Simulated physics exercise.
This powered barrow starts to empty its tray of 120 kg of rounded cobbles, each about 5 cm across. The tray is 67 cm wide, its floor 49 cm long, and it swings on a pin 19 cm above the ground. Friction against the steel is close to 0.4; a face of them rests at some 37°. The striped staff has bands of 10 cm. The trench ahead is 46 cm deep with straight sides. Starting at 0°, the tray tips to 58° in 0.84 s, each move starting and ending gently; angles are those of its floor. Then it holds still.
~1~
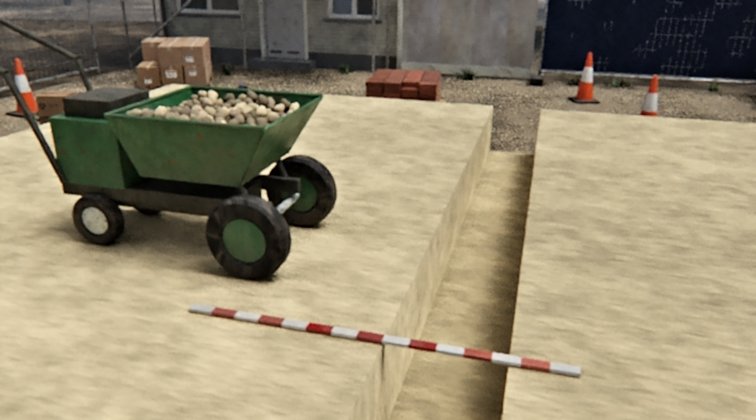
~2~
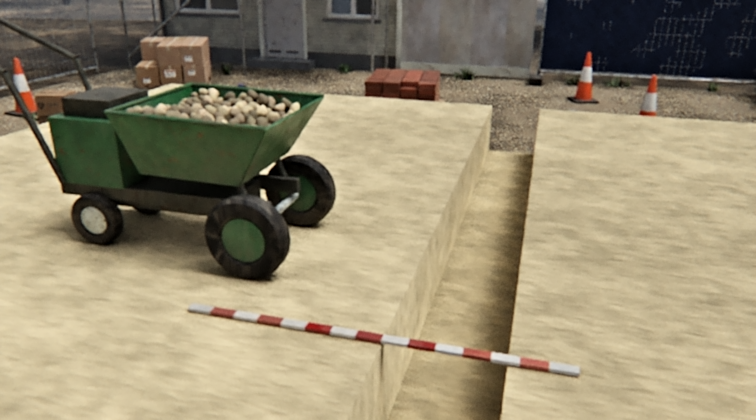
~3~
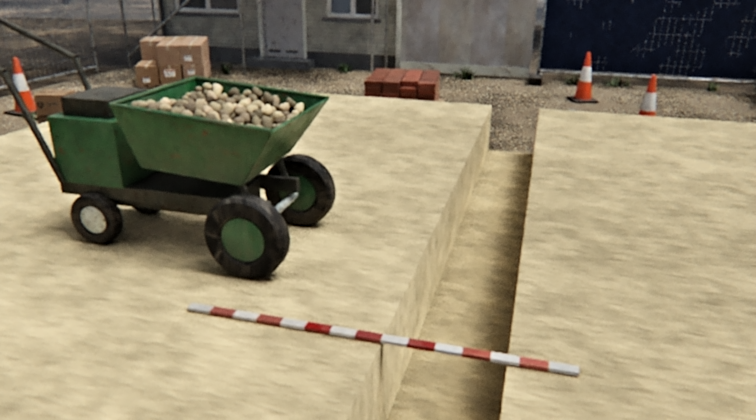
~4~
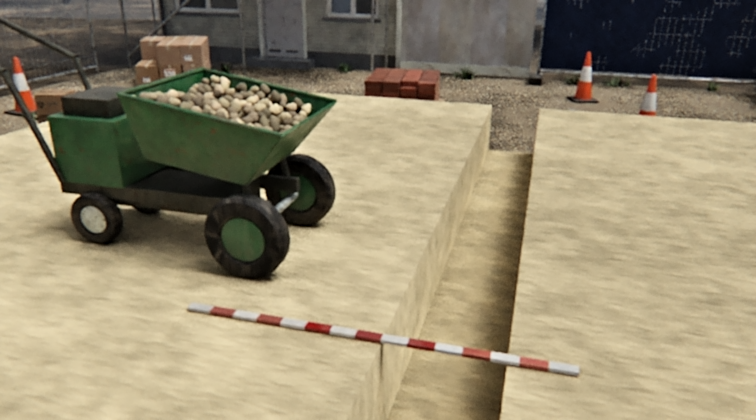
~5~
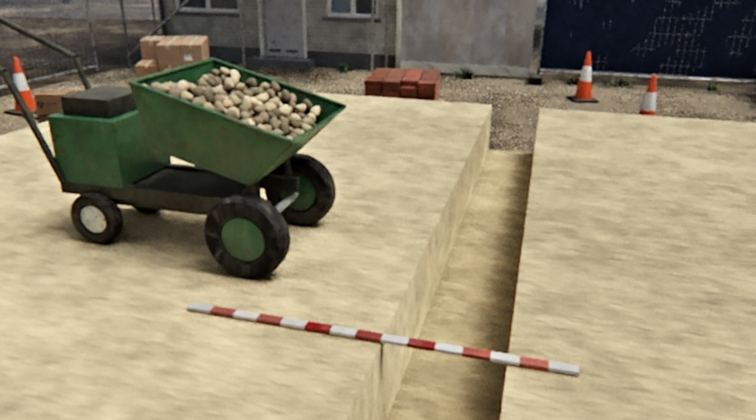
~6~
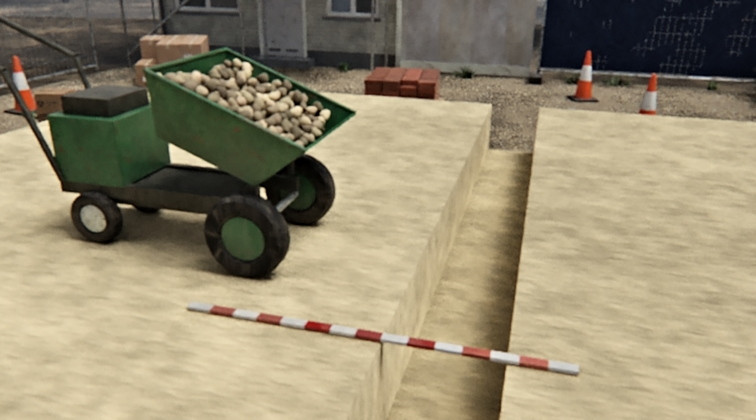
The clip opens on a green powered barrow loaded with rounded cobbles, standing on pale ground left of a straight-sided trench, with a red-and-white striped staff lying in front. The tray barely stirs, then tilts steadily toward the right, its back end rising while the wheels stay still and the cobbles remain heaped inside.
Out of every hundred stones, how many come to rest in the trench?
Close to 32 in a hundred.
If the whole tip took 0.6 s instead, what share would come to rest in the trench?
It would be near 40 per cent.
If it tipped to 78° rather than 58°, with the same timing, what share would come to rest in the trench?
In that case some 80 per cent.
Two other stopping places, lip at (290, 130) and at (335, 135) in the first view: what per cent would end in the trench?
About 40 and 40 per cent.
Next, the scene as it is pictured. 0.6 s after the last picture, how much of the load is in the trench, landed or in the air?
Some 0 per cent.
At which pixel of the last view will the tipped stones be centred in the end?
Their middle is at about (460, 352).
Then, 0.3 s after the last picture the floor is at 49°, 100 % in the tray; the foremost stones are at (337, 173).
Then, 0.6 s after the last picture the floor is at 58°, 91 % in the tray, 9 % short of the trench, 1 % in the trench; the foremost stones are at (415, 238).
Then, 0.9 s after the last picture the floor is at 58°, 65 % in the tray, 12 % short of the trench, 22 % in the trench; the foremost stones are at (502, 365).
Then, 2.9 s after the last picture the floor is at 58°, 56 % in the tray, 12 % short of the trench, 32 % in the trench; the foremost stones are at (502, 373).
